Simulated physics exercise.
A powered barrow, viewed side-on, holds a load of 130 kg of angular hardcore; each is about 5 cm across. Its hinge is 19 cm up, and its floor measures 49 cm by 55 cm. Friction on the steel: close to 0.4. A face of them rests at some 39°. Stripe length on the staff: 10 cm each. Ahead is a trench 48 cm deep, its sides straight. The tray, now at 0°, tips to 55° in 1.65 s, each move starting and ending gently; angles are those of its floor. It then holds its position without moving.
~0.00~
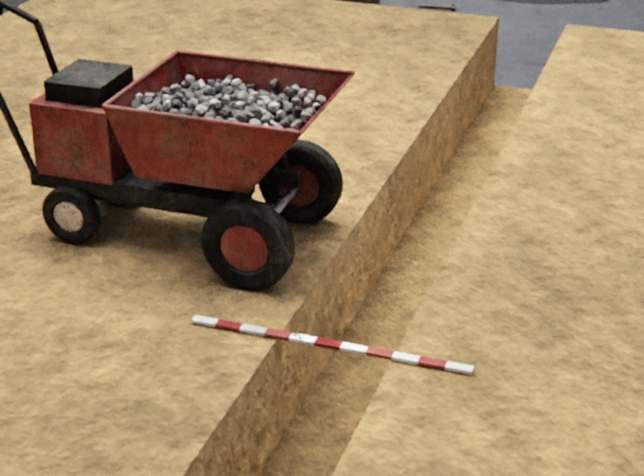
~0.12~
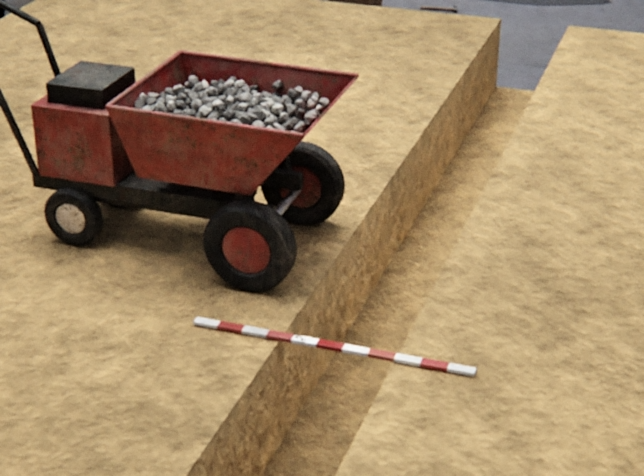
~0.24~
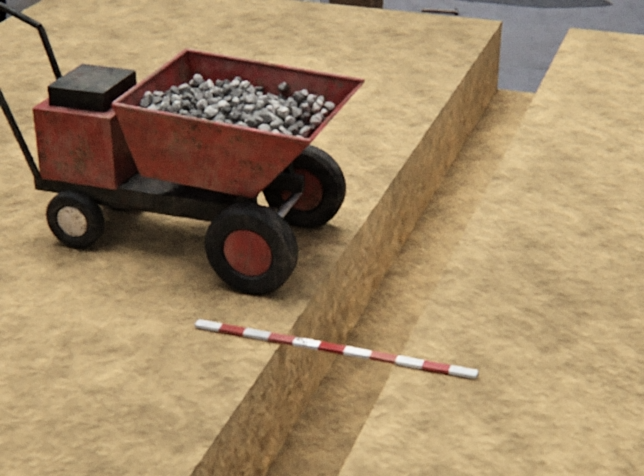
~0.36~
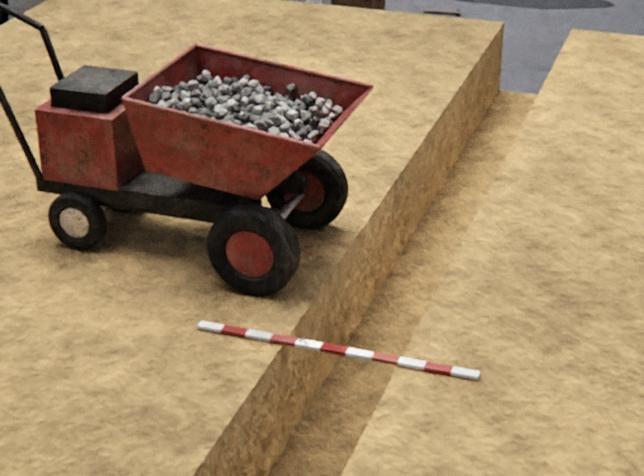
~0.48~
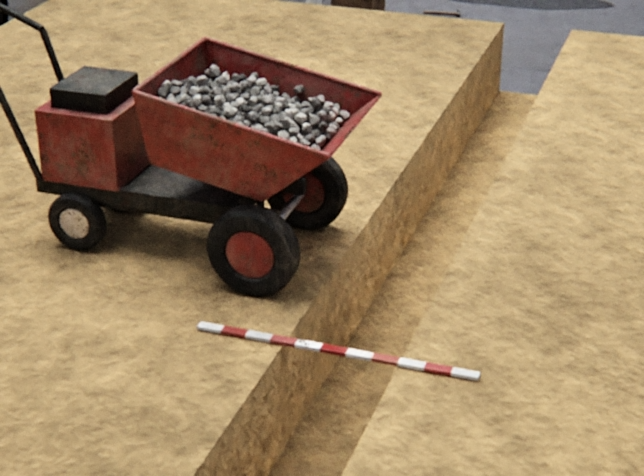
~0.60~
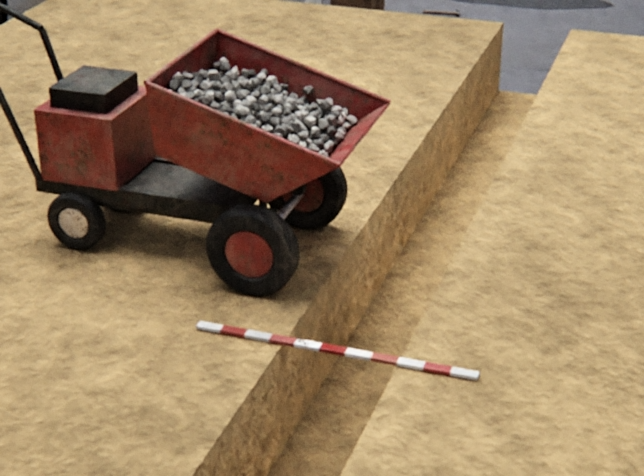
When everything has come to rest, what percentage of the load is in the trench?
About 3 per cent.
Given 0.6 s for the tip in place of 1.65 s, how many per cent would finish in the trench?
I'd put it at roughly 10 per cent.
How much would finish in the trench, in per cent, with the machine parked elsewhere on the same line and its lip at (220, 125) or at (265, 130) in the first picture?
From the first spot near 5, from the second near 5 per cent.
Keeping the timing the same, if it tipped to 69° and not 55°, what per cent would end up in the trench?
I'd expect around 55 in a hundred.
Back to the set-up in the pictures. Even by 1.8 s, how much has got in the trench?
Around 0 per cent of it.
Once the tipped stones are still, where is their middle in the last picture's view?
Around (419, 395).
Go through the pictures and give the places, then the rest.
In the first frame, the tray is at 0°, its lip at (299, 133); the top of the load is at (236, 97).
In the second frame, the tray is at 1°, its lip at (303, 136); the top of the load is at (219, 94); the stones move at 0.1 m/s on average.
In the third frame, the tray is at 3°, its lip at (310, 142); the top of the load is at (213, 93); the stones move at 0.2 m/s on average.
In the fourth frame, the tray is at 7°, its lip at (320, 148); the top of the load is at (213, 89); the stones move at 0.3 m/s on average.
In the fifth frame, the tray is at 11°, its lip at (329, 157); the top of the load is at (207, 81); the stones move at 0.3 m/s on average.
In the sixth frame, the tray is at 17°, its lip at (339, 165); the top of the load is at (217, 75); the stones move at 0.4 m/s on average.
After 1.2 s the floor is at 47°; 100 % in the tray; the foremost stones are at (374, 192).
After 1.8 s the floor is at 55°; 100 % in the tray; the foremost stones are at (407, 243).
After 2.1 s the floor is at 55°; 98 % in the tray, 1 % in the trench, 1 % past the trench; the foremost stones are at (449, 295).
After 4.1 s the floor is at 55°; 95 % in the tray, 3 % in the trench, 1 % past the trench; the foremost stones are at (469, 311).
